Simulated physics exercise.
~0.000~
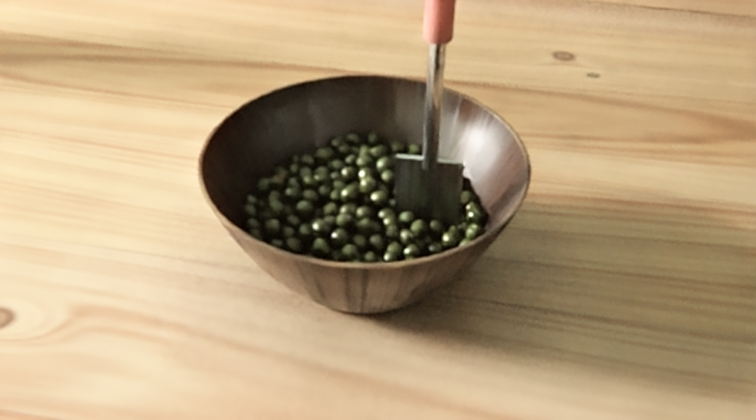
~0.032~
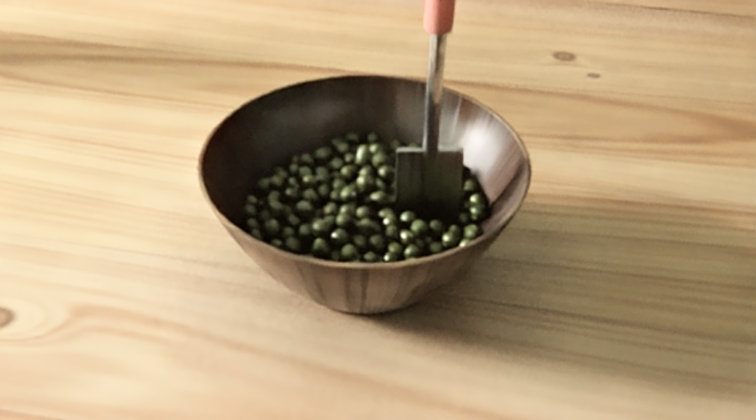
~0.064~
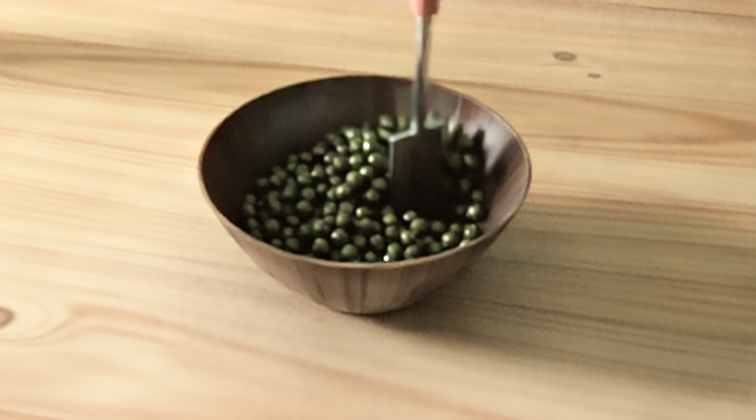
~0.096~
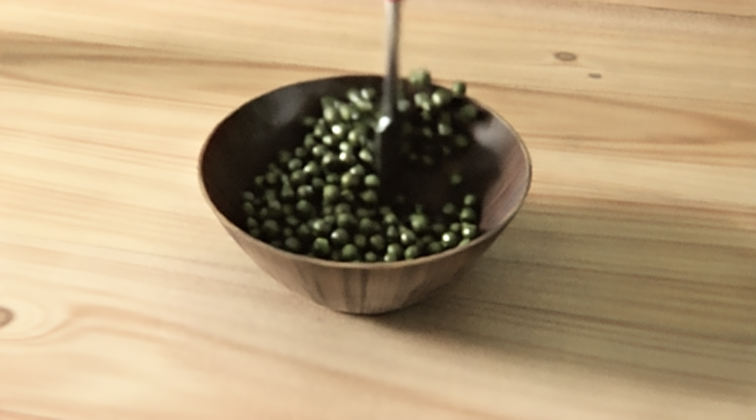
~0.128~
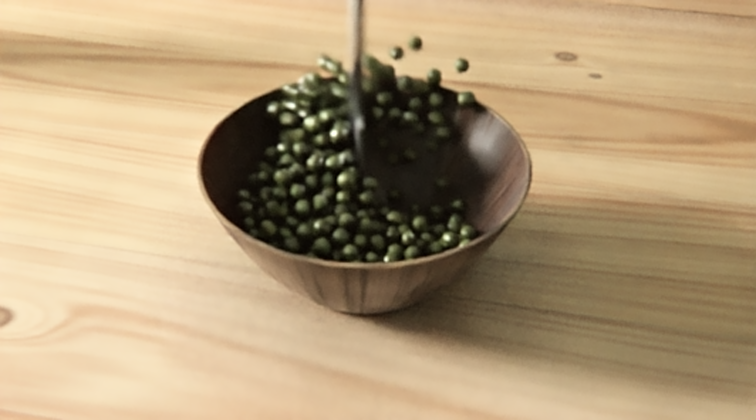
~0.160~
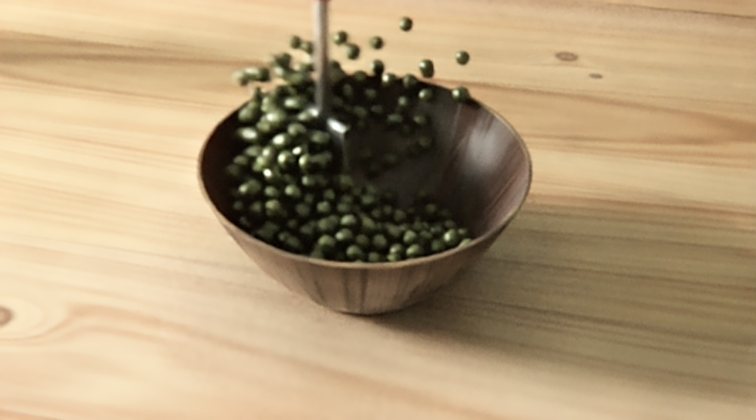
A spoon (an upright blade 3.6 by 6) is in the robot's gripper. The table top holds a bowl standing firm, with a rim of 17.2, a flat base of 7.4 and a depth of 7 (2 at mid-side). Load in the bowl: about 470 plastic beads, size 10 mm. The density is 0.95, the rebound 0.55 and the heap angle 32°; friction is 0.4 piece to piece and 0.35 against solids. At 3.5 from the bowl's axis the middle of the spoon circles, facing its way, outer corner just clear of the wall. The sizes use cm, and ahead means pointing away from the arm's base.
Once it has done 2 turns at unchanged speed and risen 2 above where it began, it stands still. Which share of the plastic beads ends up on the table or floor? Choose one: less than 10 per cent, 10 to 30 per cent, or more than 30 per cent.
The share is 10 to 30 per cent.
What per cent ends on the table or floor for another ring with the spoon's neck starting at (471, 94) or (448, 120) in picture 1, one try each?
First try about 5 per cent, second try about 25 per cent.
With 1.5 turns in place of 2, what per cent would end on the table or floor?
I'd expect around 25 per cent.
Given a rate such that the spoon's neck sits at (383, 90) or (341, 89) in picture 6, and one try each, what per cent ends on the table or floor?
Near 0 per cent for the first, near 15 per cent for the second.
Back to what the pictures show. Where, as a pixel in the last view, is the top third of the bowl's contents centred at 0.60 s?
Near (316, 178).
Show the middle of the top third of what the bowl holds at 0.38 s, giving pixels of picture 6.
Somewhere around (452, 193) in the last view.
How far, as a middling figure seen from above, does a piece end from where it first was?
Reading: Around 7 cm.
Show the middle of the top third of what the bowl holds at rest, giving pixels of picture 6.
It is centred around (356, 197).
After 0.38 s, 5° round, highest piece 10 above the table; 395 in the bowl, 47 on the table or floor, 30 in flight or on the tool.
After 0.60 s, 228° round, highest piece 8 above the table; 383 in the bowl, 86 on the table or floor, 3 in flight or on the tool.
After 0.91 s, 0° round, highest piece 6 above the table; 382 in the bowl, 90 on the table or floor.
After 1.61 s, 0° round, highest piece 6 above the table; 382 in the bowl, 90 on the table or floor.
At rest, 382 in the bowl, 90 on the table or floor. That is 19 % on the table or floor.
